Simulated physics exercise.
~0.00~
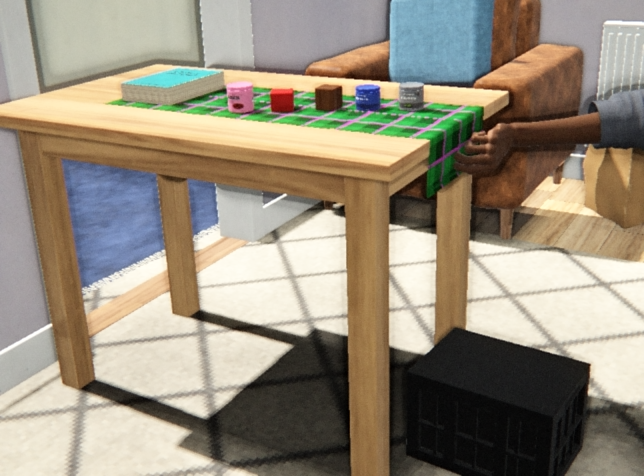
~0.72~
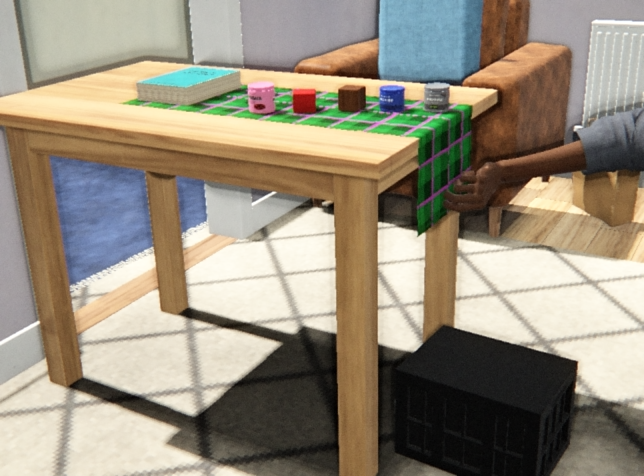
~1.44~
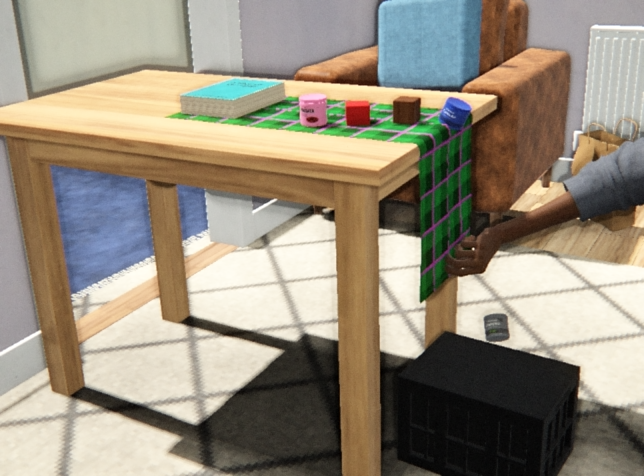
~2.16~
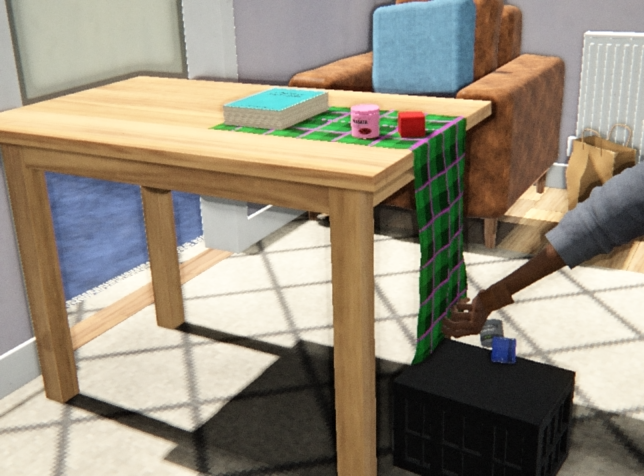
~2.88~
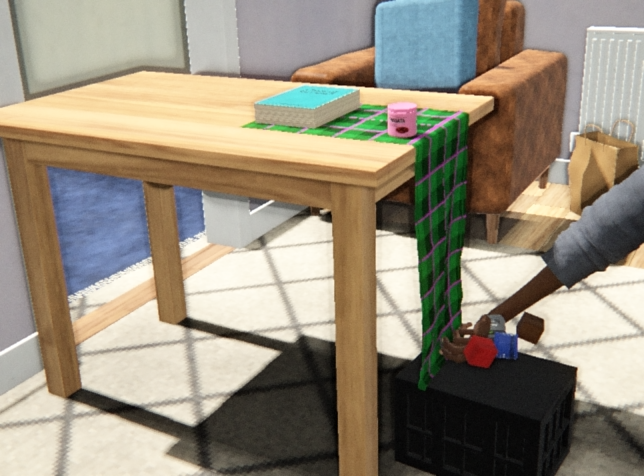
A green plaid runner lies across a pale wooden table, seen from slightly above by a gently swaying camera, with a blue-covered book at its left and pink, red, brown, blue and grey objects in a row to the right. A hand at the right draws the hanging end down toward a black crate on the patterned rug, carrying everything rightward. The grey pot drops off first, then the blue pot. The brown cube follows, tumbling, and then the red cube. Finally the hem reaches the crate, four things are off the table, and the pink pot and book remain on top.
